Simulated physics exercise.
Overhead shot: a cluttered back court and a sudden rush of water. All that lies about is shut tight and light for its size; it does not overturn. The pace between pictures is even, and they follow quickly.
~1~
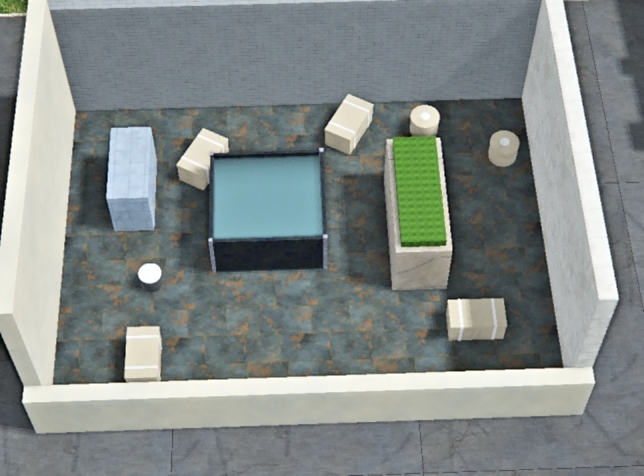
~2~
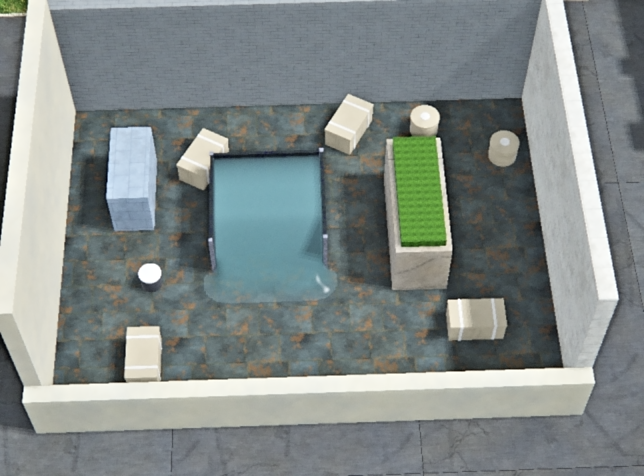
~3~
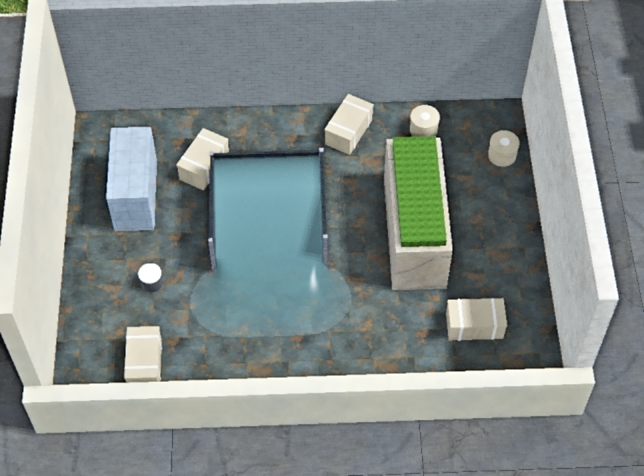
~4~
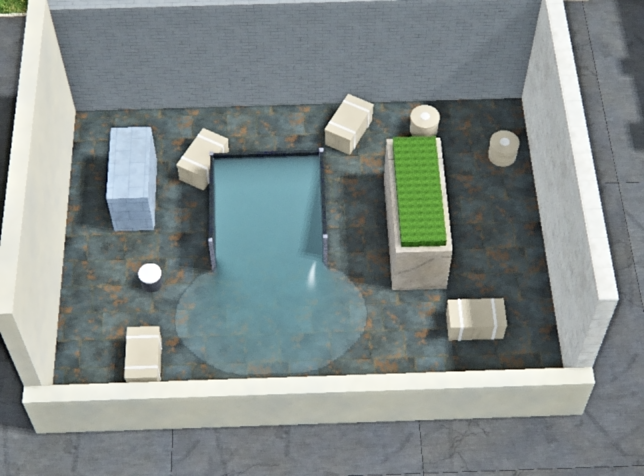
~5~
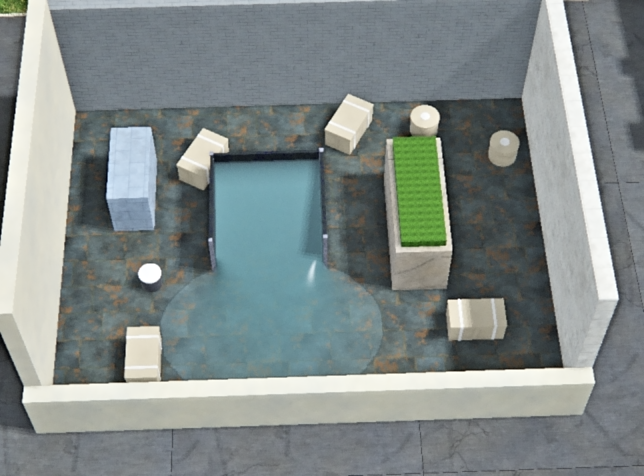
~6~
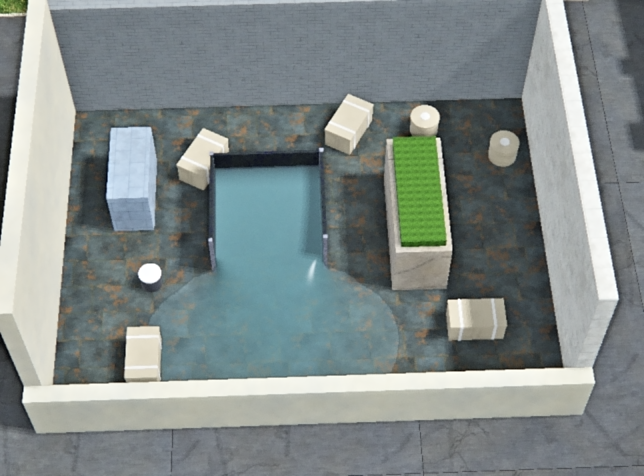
In a cluttered back court, water rushes from an open-fronted tank and spreads across the floor.
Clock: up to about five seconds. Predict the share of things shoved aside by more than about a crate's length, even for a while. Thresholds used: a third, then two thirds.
The result is a share of a third to two thirds.
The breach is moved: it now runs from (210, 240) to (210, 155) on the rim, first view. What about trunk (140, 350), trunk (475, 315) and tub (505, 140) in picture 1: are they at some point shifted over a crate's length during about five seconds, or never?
Order as asked: Sent that far; not sent that far; not sent that far.
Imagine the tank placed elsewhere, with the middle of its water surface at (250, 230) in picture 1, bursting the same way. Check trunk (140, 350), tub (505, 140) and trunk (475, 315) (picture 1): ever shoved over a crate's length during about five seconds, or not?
One after the other: Moved that far, moved that far, yes.
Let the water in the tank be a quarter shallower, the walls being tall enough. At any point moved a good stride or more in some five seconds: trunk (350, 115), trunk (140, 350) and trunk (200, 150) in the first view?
Note, listed order: Didn't cover it / covered it / didn't cover it.
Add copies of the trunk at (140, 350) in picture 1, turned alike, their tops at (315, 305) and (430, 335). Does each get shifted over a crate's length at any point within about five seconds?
In sequence: Travels that far, travels that far.
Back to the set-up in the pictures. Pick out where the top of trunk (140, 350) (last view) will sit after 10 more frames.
Roughly (72, 318).
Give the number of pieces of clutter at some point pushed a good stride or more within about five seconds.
That makes 3.
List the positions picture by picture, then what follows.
A tub at (505, 142) rests on the ground; a tub at (425, 117) rests on the ground; 0 of 7 have shifted, in the first picture.
A tub at (505, 142), on the bottom; a tub at (425, 117) rests on the ground; 0 of 7 have shifted, in the second picture.
A tub at (505, 142), on the bottom; a tub at (425, 117) rests on the ground; 0 of 7 have shifted, in the third picture.
A tub at (505, 142), on the bottom; a tub at (425, 117), on the bottom; 0 of 7 have shifted, in the fourth picture.
A tub at (505, 142), on the bottom; a tub at (425, 117) rests on the ground; 0 of 7 have shifted, in the fifth picture.
A tub at (505, 142), on the bottom; a tub at (425, 117), on the bottom; 0 of 7 have shifted, in the sixth picture.
A moment on, 0 of 7 are well off their spots; 0 afloat.
Next, 1 of 7 are well off their spots; 1 afloat.
Later, 2 of 7 are well off their spots; 1 afloat.
In the end, 3 of 7 are well off their spots, and 3 have been at some point; 3 afloat.
